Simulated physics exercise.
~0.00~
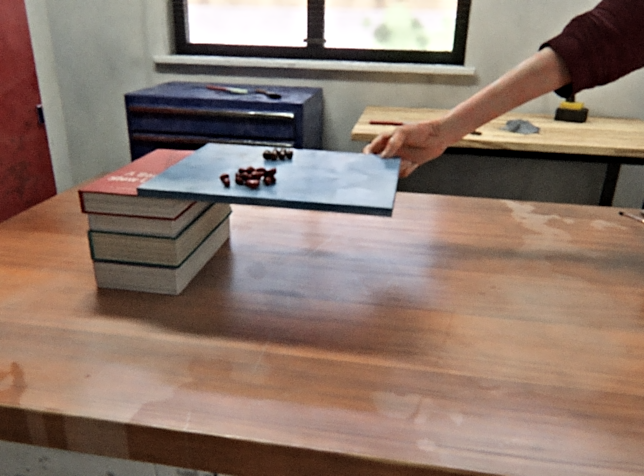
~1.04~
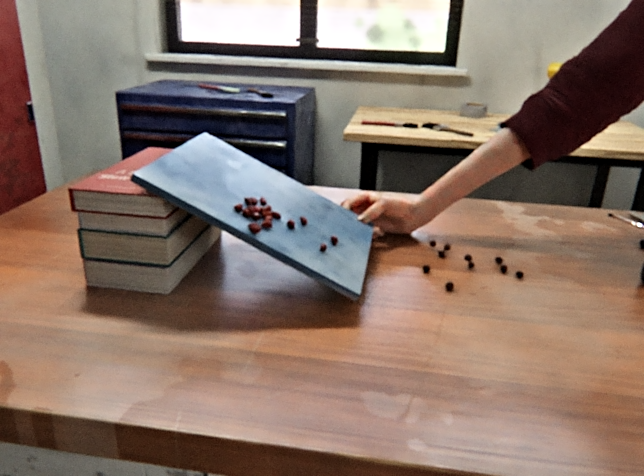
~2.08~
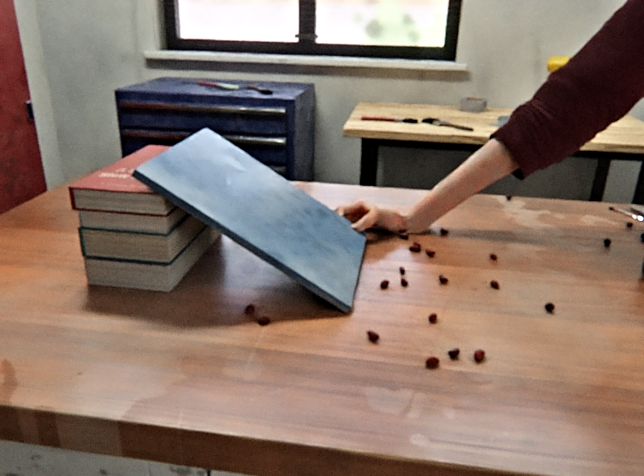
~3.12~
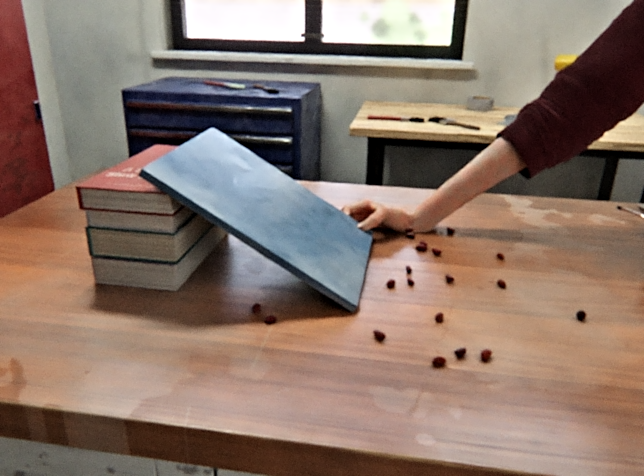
Blue board tilting down from a stack of books as a hand lowers it, small dark red pieces rolling off across the wooden table.
